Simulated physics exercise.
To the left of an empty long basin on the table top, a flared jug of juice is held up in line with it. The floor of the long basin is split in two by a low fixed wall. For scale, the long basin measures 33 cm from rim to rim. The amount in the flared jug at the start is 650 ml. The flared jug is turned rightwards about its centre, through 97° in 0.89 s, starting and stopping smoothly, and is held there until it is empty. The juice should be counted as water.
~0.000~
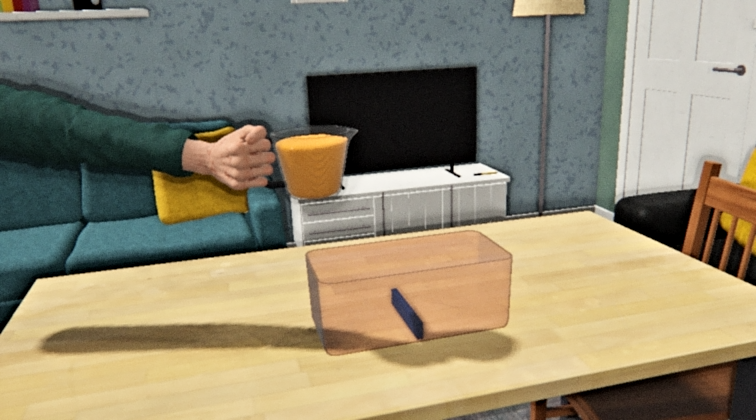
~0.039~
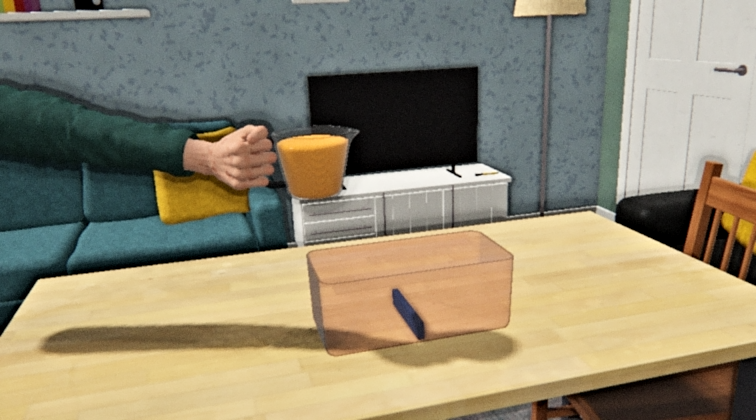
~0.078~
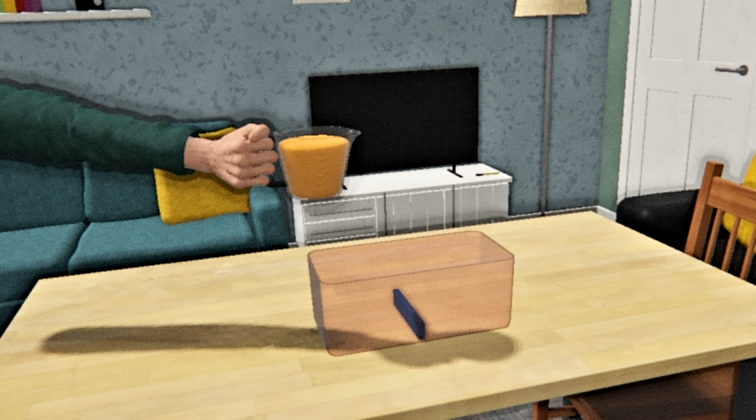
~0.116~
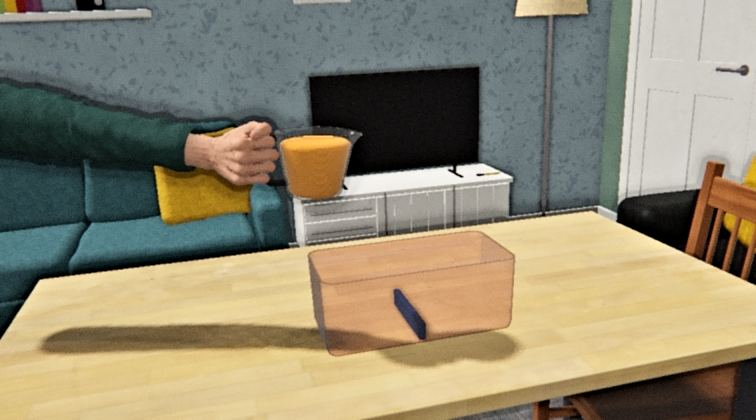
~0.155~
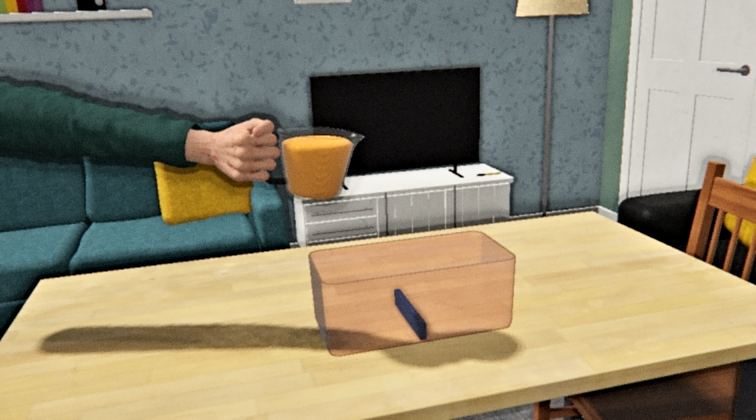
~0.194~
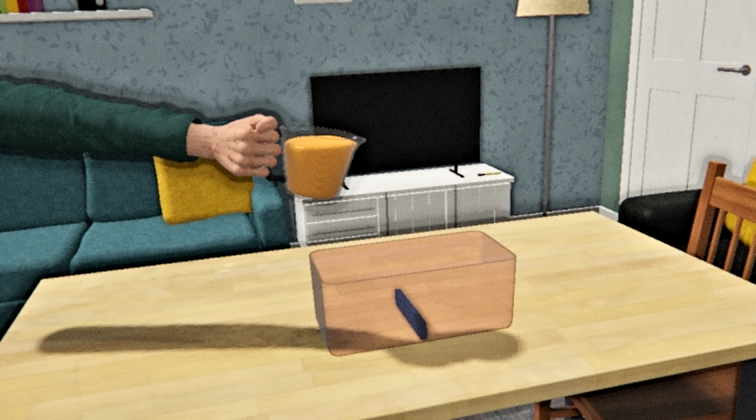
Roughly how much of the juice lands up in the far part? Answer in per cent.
Around 52 %.
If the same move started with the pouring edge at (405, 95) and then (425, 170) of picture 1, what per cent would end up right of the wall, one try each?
Respectively about 85 and 90 percent.
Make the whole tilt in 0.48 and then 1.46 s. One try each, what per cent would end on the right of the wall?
Respectively about 40 and 60 percent.
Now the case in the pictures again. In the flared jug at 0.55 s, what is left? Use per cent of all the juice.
68 %.
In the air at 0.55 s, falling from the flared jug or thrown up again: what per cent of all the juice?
At that moment, about 28 percent.
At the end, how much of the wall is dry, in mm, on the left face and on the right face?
Looks like roughly 20 mm on the left and roughly 18 mm on the right.
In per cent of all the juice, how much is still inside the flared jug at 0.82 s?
Close to 16 in a hundred.
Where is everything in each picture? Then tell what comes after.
It leans 0°; its right rim is at (357, 129); the juice meets the walls at (275, 144) and (346, 138); the long basin's rim runs from (312, 268) to (495, 244); the wall's top is at (406, 305), in the first picture.
It leans 0°; its right rim is at (359, 130); the juice meets the walls at (276, 144) and (347, 138), in the second picture.
It leans 2°; its right rim is at (360, 131); the juice meets the walls at (278, 144) and (348, 139), in the third picture.
It leans 4°; its right rim is at (362, 133); the juice meets the walls at (279, 143) and (350, 140), in the fourth picture.
It leans 7°; its right rim is at (364, 136); the juice meets the walls at (281, 143) and (352, 140), in the fifth picture.
It leans 11°; its right rim is at (366, 139); the juice meets the walls at (283, 144) and (355, 140), in the sixth picture.
By 0.55 s the tilt is 67° and 68 per cent is still to pour, 1 is left of the wall and 4 right of it.
By 0.82 s the tilt is 95° and 15 per cent is still to pour, 20 is left of the wall and 42 right of it.
By 1.09 s the tilt is 97° and 1 per cent is still to pour, 45 is left of the wall and 50 right of it.
By 1.39 s the tilt is 97° and 0 per cent is still to pour, 47 is left of the wall and 52 right of it.
At rest 46 per cent lies left of the wall, 52 right of it and 2 outside.
